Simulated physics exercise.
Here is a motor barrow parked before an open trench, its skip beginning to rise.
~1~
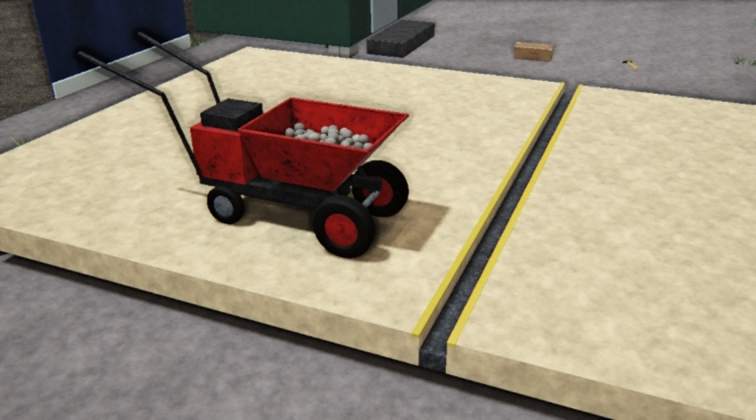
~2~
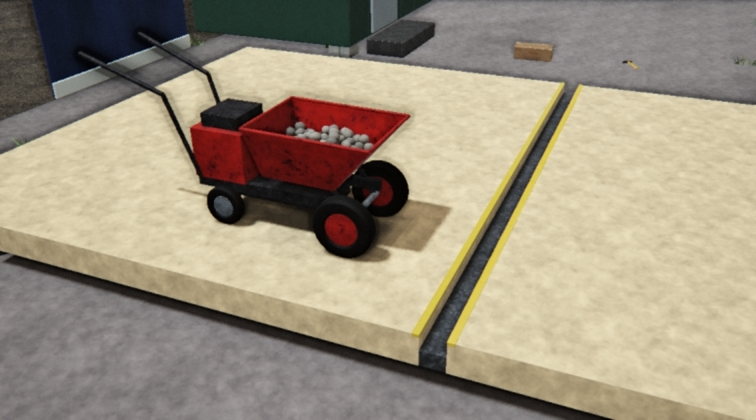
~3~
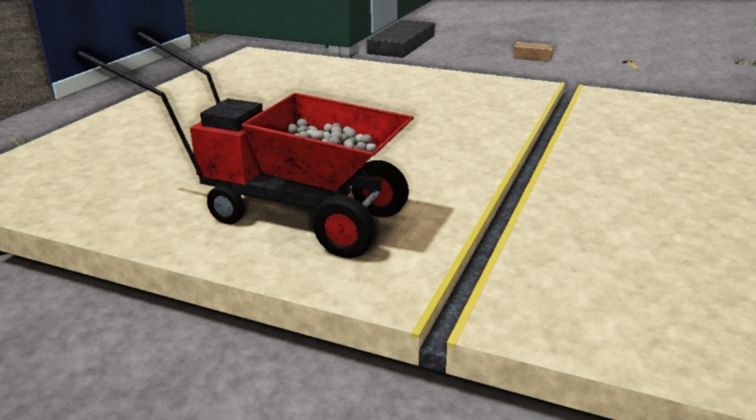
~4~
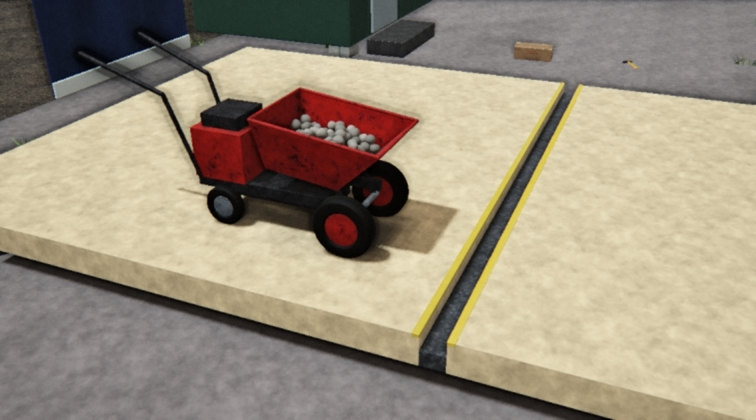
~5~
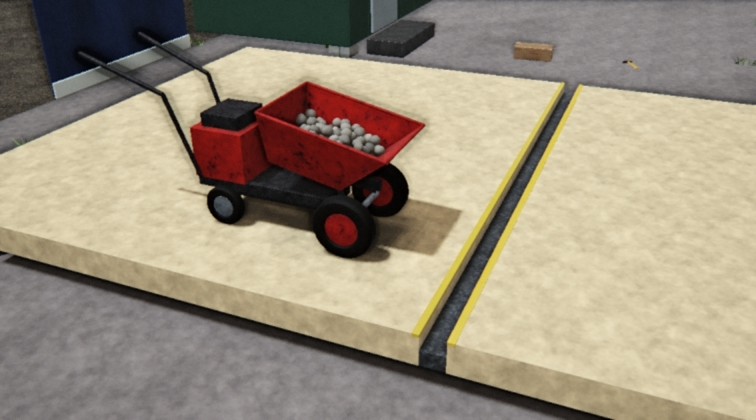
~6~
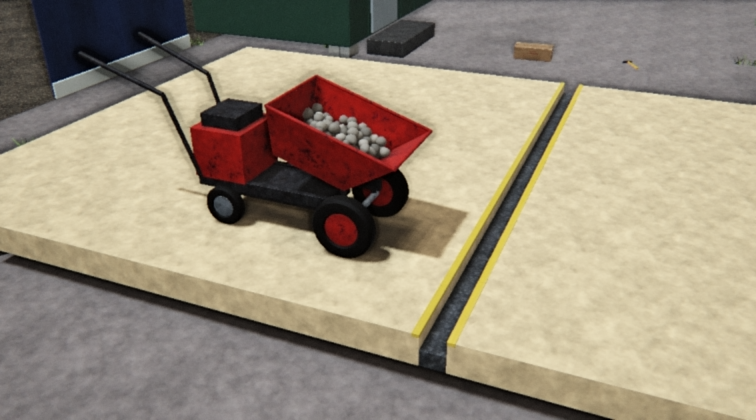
On a pale slab beside a narrow trench, a parked red barrow's skip of pebbles tilts forward.
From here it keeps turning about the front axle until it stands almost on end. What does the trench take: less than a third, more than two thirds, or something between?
It catches between a third and two thirds.
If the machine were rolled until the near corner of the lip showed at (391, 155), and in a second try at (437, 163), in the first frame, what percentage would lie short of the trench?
Roughly 0 per cent, and 0 per cent.
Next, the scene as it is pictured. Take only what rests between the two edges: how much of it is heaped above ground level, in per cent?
Near 40 %.
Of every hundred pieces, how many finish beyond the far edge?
Roughly 20 in a hundred.
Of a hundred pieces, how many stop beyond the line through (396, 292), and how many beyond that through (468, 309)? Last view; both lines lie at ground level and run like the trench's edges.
Near 90 % and 20 %.
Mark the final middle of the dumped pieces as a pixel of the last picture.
At about (477, 252).
Soon, skip tipped steeply; all in the skip.
A while on, skip tipped right over; about half in the skip; a small part short of the trench; about a quarter in or heaped over the trench; a stray few beyond it.
Towards the end, skip tipped right over; a small part in the skip; about a quarter short of the trench; about half in or heaped over the trench; about a quarter beyond it.
Finally, skip tipped right over; a small part in the skip; about a quarter short of the trench; about half in or heaped over the trench; about a quarter beyond it.
